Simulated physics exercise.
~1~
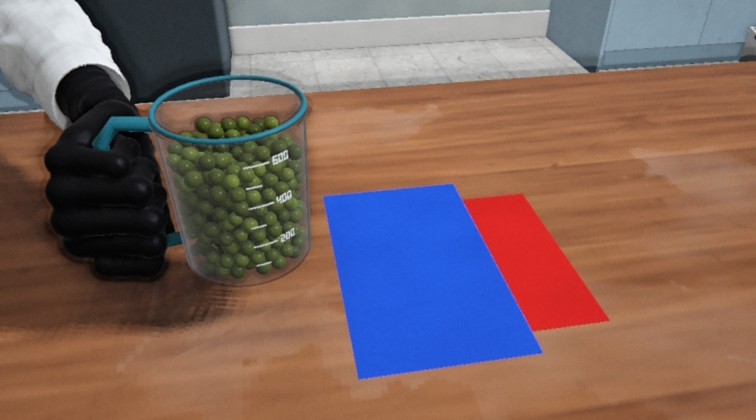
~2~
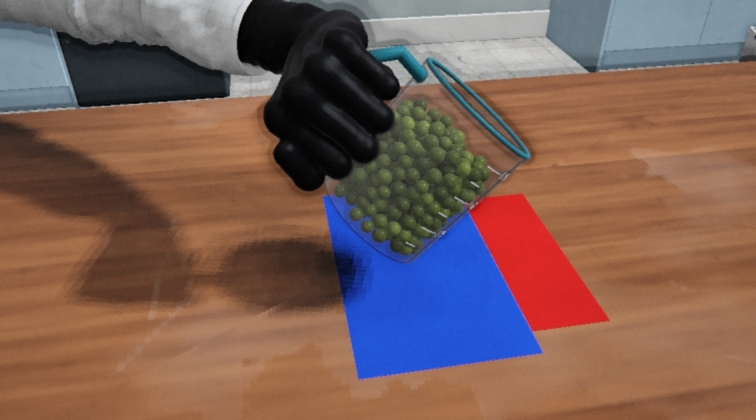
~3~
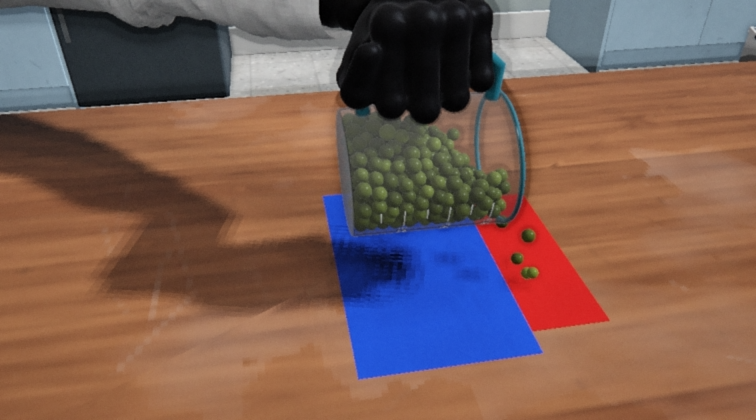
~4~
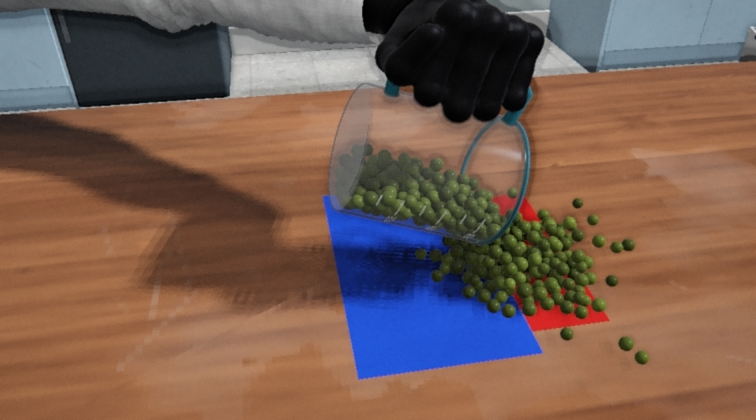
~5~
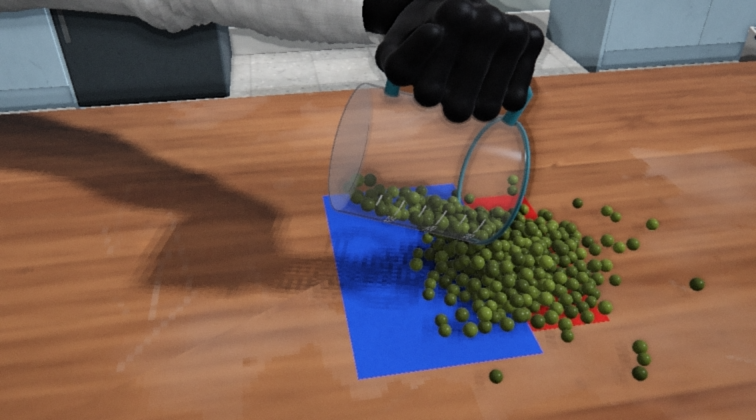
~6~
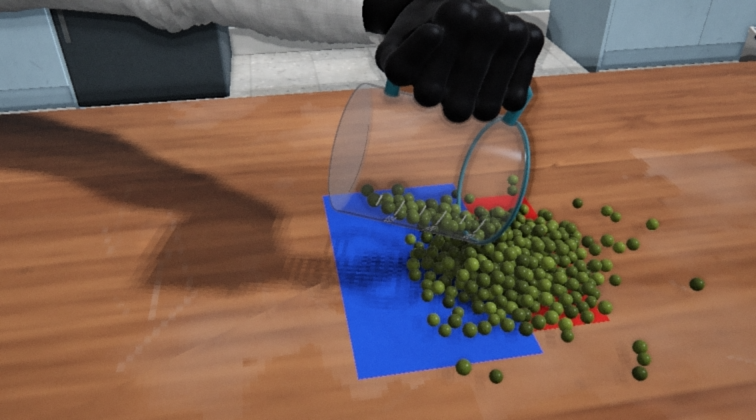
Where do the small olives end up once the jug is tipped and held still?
Most of them lie in a heap spread over both the red mat and the blue mat, with a large share on each. Only a small share lies outside the mats on the bare table, and a few stay in the jug.
A black-gloved hand tips a clear jug, spilling small green olives across blue and red mats.
